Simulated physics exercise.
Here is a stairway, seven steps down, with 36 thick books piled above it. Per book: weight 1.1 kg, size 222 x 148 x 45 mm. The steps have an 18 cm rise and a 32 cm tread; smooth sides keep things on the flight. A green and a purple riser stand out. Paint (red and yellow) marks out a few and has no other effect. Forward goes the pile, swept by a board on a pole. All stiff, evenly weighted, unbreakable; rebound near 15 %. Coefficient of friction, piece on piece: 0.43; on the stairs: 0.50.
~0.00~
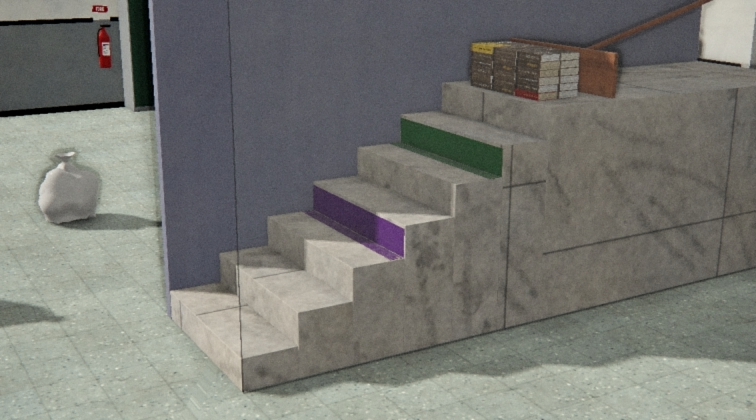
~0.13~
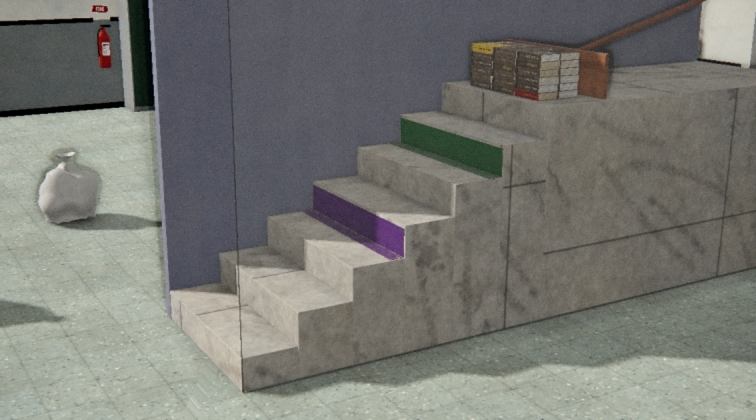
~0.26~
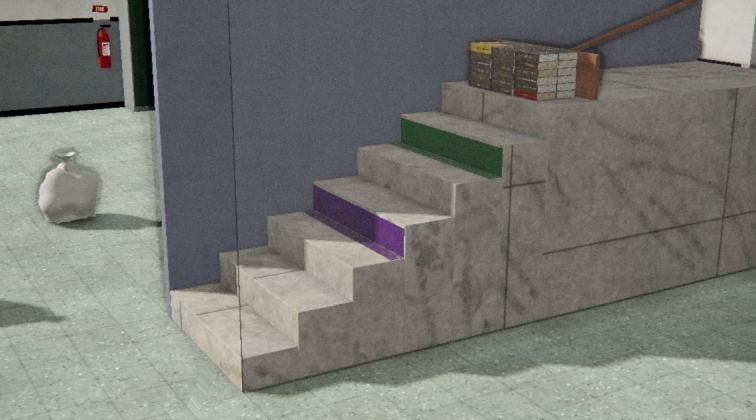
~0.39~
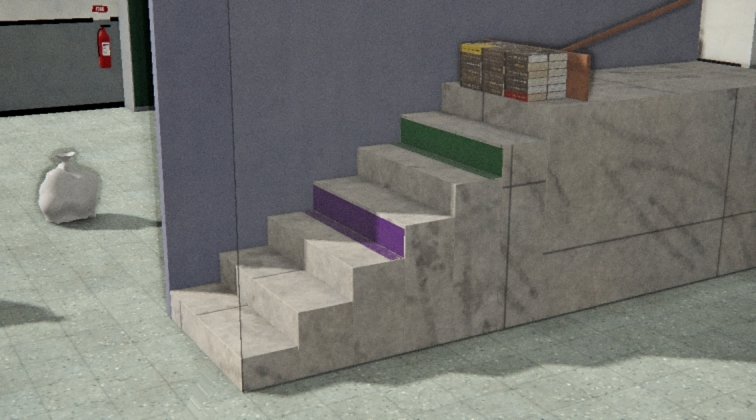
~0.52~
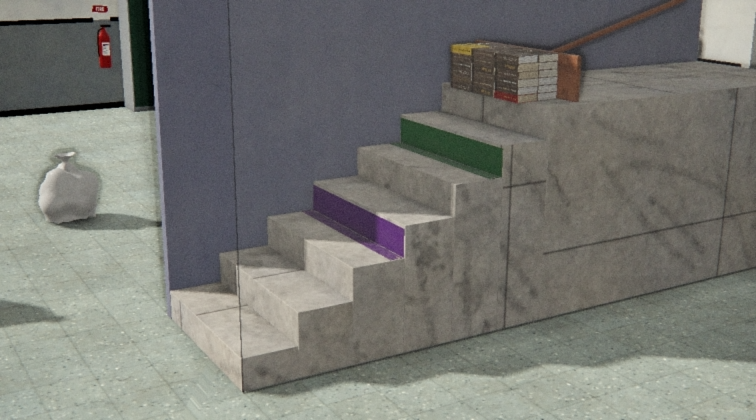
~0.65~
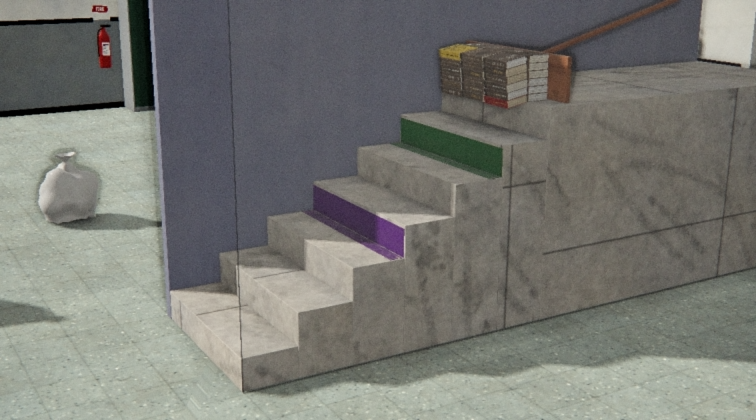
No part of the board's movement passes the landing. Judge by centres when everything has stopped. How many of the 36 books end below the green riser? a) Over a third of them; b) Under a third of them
Over a third of them (a).
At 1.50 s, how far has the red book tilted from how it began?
Some 0 degrees.
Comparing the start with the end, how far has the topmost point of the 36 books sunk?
About 17 cm.
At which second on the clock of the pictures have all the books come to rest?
Roughly 3.0 seconds.
After 0.76 s, none of the 36 books below the green riser, 36 disturbed; red book 28° from how it stood, 11 cm lower; yellow book 28° from how it stood, 11 cm lower.
After 1.00 s, 8 of the 36 books below the green riser; yellow book 59° from how it stood, 30 cm lower; red book 18 cm lower.
After 1.50 s, 21 of the 36 books below the green riser; yellow book 60° from how it stood, 72 cm lower; red book 18 cm lower.
In the end (3.0 s), 22 of the 36 books below the green riser; yellow book 15° from how it stood, 75 cm lower; red book 18 cm lower. That is 61 per cent. From the last view, middles, yellow book near (356, 182), red book near (496, 128).
